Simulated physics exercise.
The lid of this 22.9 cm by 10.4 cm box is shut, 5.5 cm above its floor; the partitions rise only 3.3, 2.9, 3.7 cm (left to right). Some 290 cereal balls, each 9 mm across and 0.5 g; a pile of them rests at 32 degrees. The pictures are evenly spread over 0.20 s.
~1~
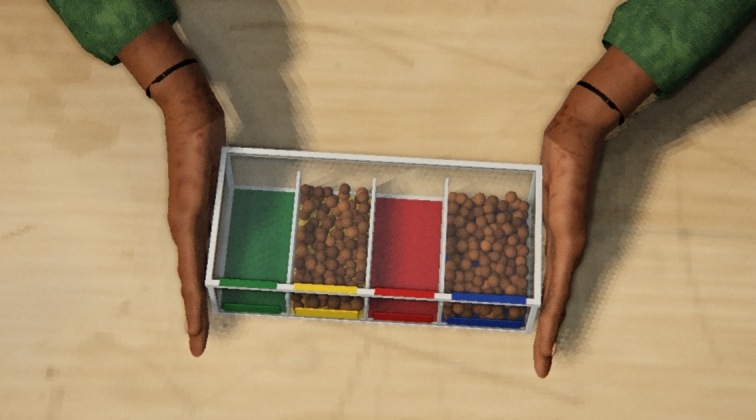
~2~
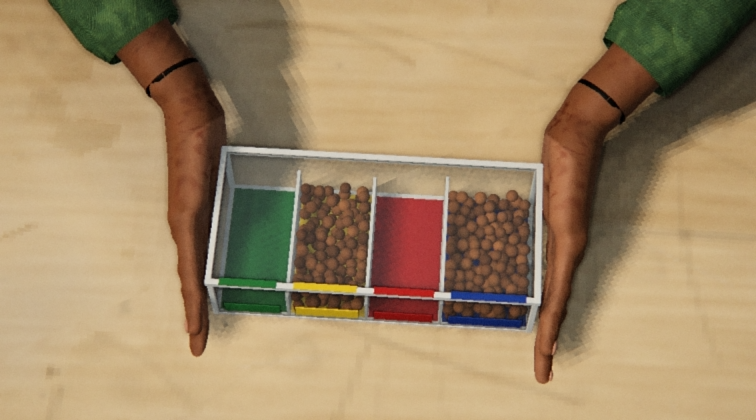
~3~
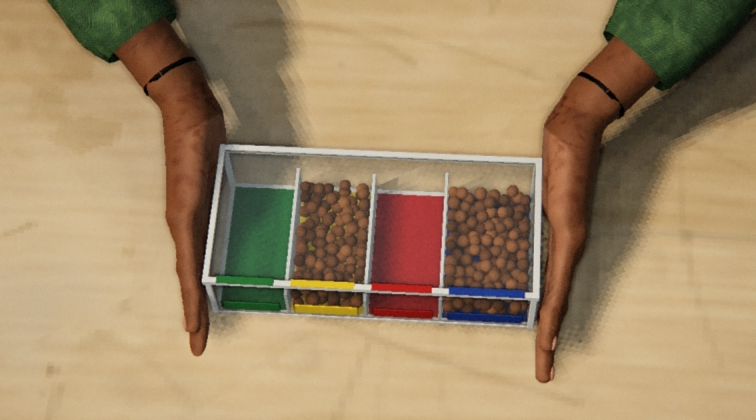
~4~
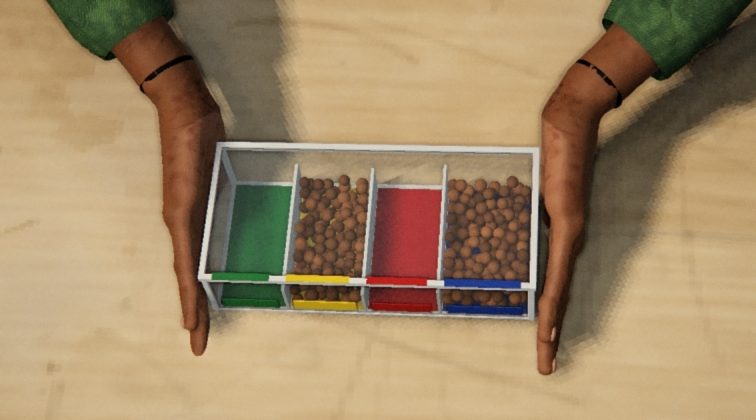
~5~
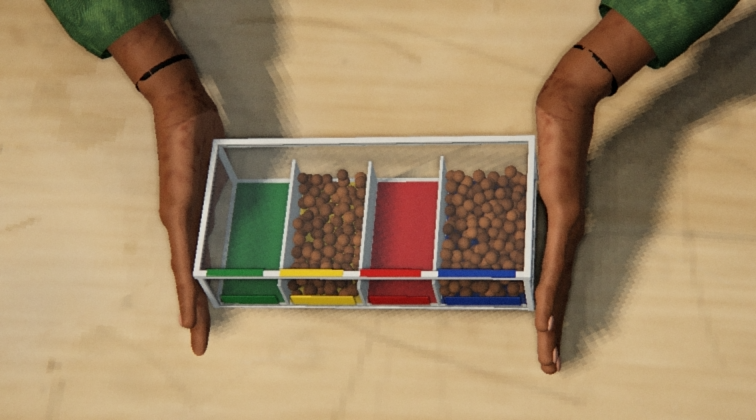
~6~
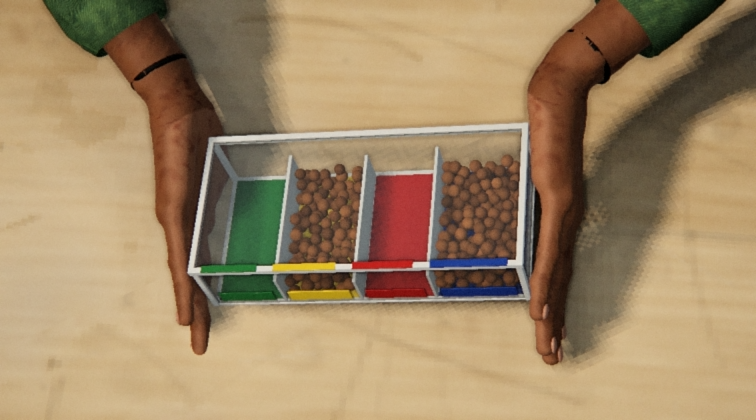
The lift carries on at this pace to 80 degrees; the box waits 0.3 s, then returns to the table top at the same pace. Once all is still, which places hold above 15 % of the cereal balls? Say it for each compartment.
Red under, blue over, green over, yellow over.
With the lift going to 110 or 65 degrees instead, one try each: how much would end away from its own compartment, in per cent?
Some 60 and 5 per cent.
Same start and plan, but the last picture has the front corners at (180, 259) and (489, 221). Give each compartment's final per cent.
Red 0; blue 40; green 25; yellow 30.
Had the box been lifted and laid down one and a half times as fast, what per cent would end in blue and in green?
Then: Blue 35, green 25.
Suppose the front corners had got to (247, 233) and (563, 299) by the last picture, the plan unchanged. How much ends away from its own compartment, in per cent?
In that case some 15 per cent.
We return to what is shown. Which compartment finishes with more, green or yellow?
The yellow one has more.
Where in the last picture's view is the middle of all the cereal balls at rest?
At about (347, 233).
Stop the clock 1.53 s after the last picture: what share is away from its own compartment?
Roughly 20 per cent.
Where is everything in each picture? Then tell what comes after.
The first frame shows box tilt 0 degrees, front corners at (212, 281) and (535, 300); blue 60 %, yellow 40 %.
The second frame shows box tilt 1 degrees, front corners at (211, 280) and (535, 299).
The third frame shows box tilt 3 degrees, front corners at (209, 278) and (533, 294).
The fourth frame shows box tilt 6 degrees, front corners at (205, 275) and (530, 284), lowest corner left back.
The fifth frame shows box tilt 10 degrees, front corners at (200, 272) and (525, 273), lowest corner left back.
The sixth frame shows box tilt 14 degrees, front corners at (195, 269) and (517, 261), lowest corner left back; blue 60 %, yellow 40 %.
Then, 0.92 s after the last picture, tilt 80 degrees; red 5 %, blue 45 %, green 10 %, yellow 40 %.
Then, 1.53 s after the last picture, tilt 42 degrees; blue 45 %, green 20 %, yellow 35 %.
Then, 2.18 s after the last picture, tilt 0 degrees; blue 45 %, green 20 %, yellow 35 %.
In the end, red 0 %, blue 45 %, green 20 %, yellow 35 %.
